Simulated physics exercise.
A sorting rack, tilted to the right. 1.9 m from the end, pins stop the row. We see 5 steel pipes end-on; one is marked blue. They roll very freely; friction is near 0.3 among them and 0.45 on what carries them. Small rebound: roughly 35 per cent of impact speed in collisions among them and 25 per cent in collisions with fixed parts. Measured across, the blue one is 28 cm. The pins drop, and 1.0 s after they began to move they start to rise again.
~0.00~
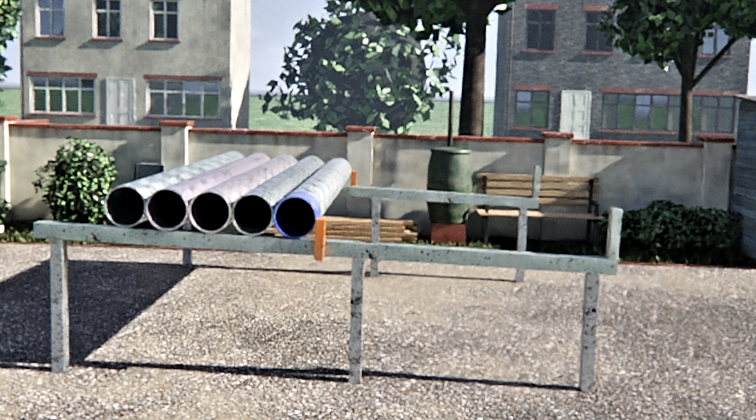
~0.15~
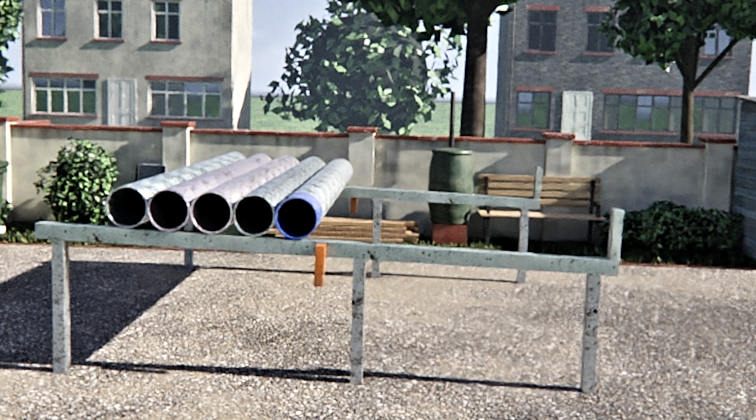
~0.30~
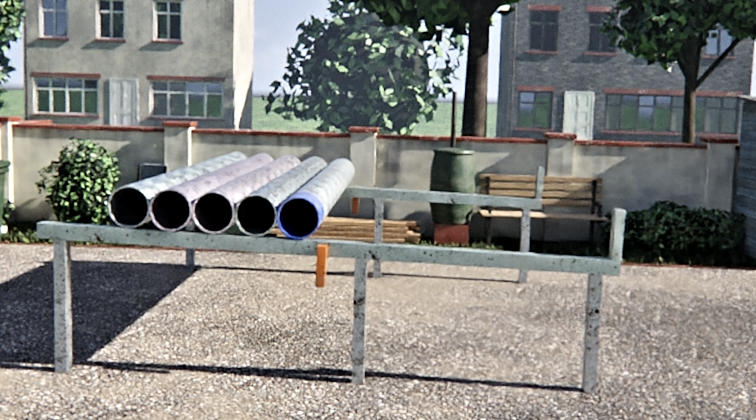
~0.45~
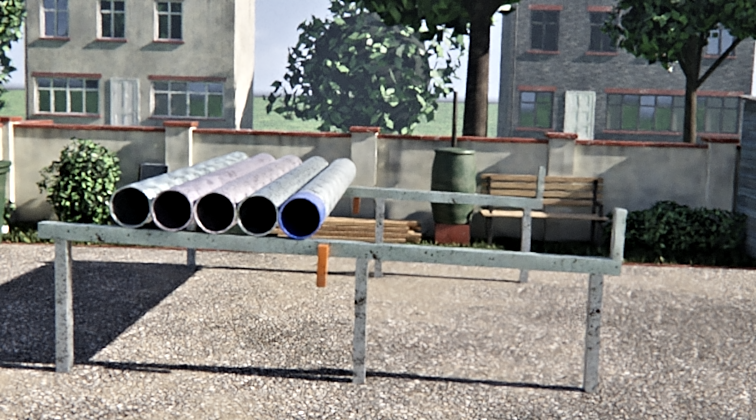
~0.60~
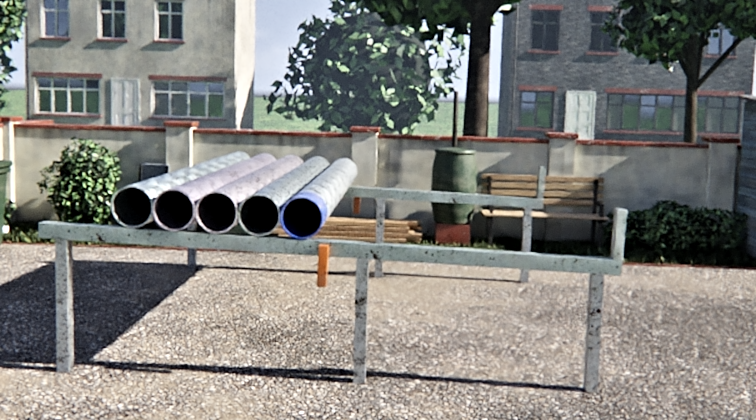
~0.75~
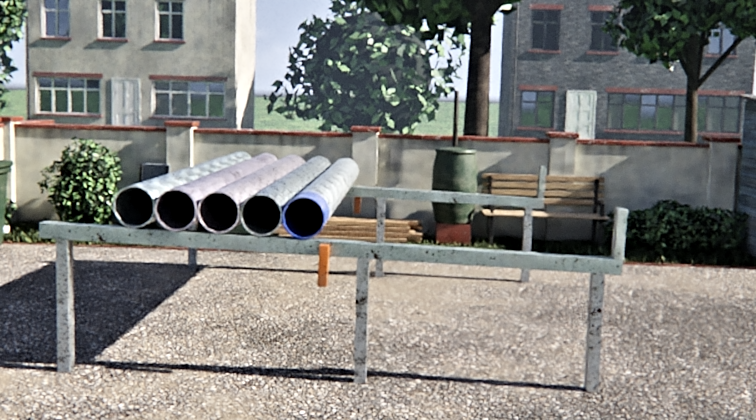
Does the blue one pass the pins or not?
Watching it, blue never gets past.
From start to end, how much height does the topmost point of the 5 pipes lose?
Roughly 0 cm.
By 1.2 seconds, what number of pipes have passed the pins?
0.
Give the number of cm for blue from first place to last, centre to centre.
Blue 0.
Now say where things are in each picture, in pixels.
Blue at (294, 218); pins up; the rack falls 2°, in the first frame.
Blue at (296, 219); pins down, in the second frame.
Blue at (298, 219); pins down, in the third frame.
Blue at (300, 219); pins down, in the fourth frame.
Blue at (301, 218); pins down, in the fifth frame.
Blue at (303, 218); pins down, in the sixth frame.
After 1.0 s, blue is on the rails, 15 cm above the pins, rolling right; 0 through so far.
After 1.2 s, blue is in the air, 15 cm above the pins, rolling left; 0 through so far.
After 1.6 s, blue is in the air, 15 cm above the pins; 0 through so far.
At rest (2.7 s), blue is on the rails, 15 cm above the pins; 0 through so far.
